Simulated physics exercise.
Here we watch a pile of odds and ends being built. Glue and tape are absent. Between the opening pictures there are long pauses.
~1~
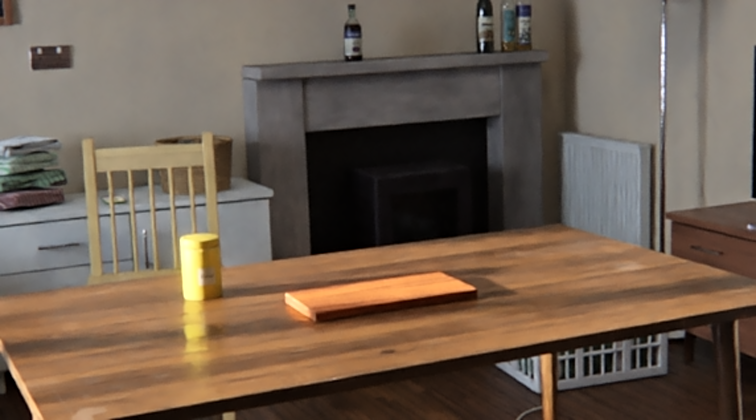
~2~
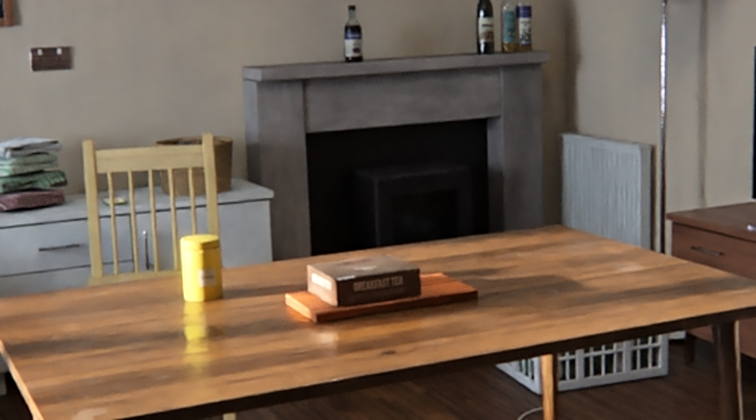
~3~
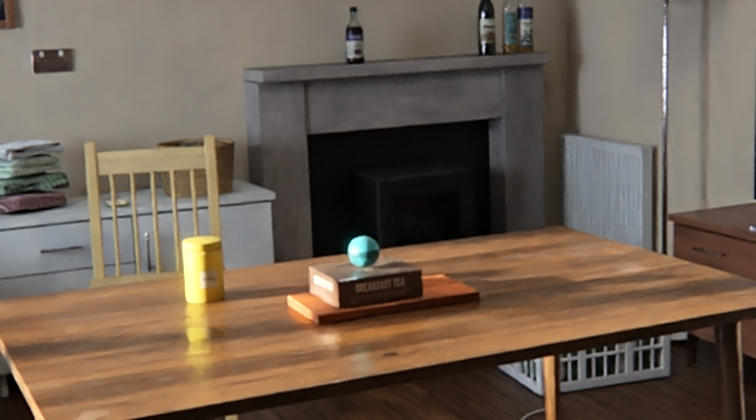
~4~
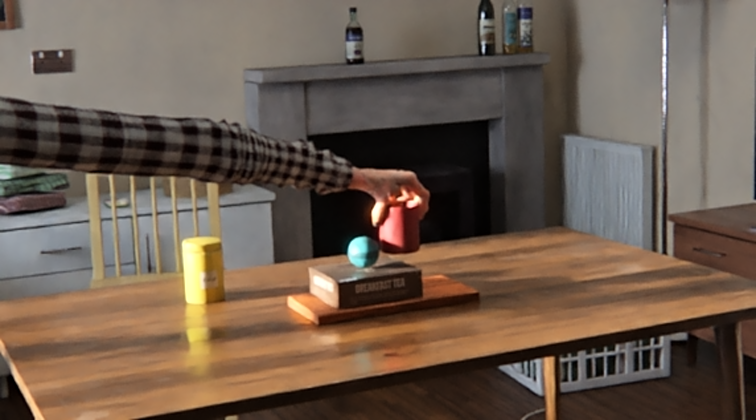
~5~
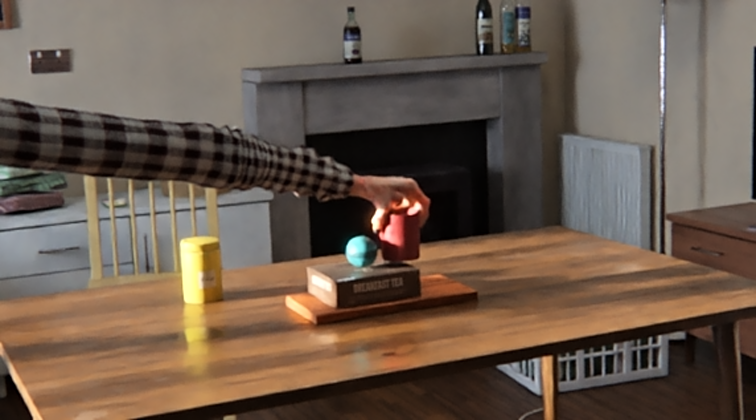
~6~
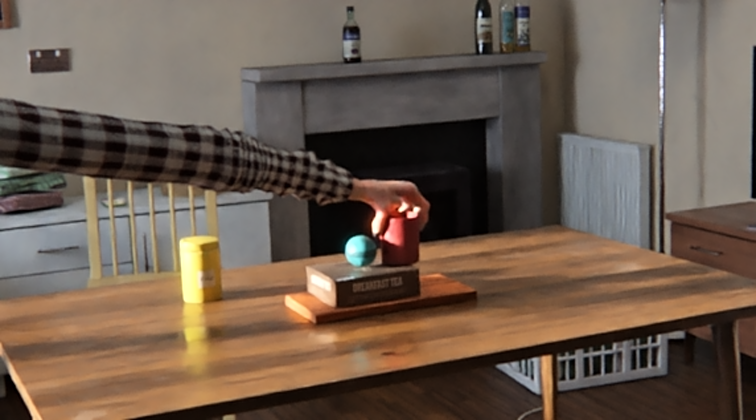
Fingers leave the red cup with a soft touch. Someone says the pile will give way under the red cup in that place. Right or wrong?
Wrong, it holds.
Then, 0.70 s past the last view, nothing moves.
Then, 1.60 s past the last view, red cup resting near (400, 239).
Finally, all 5 still in place. Final places as the last picture's camera would see them, red cup near (400, 239). The pile stays up.
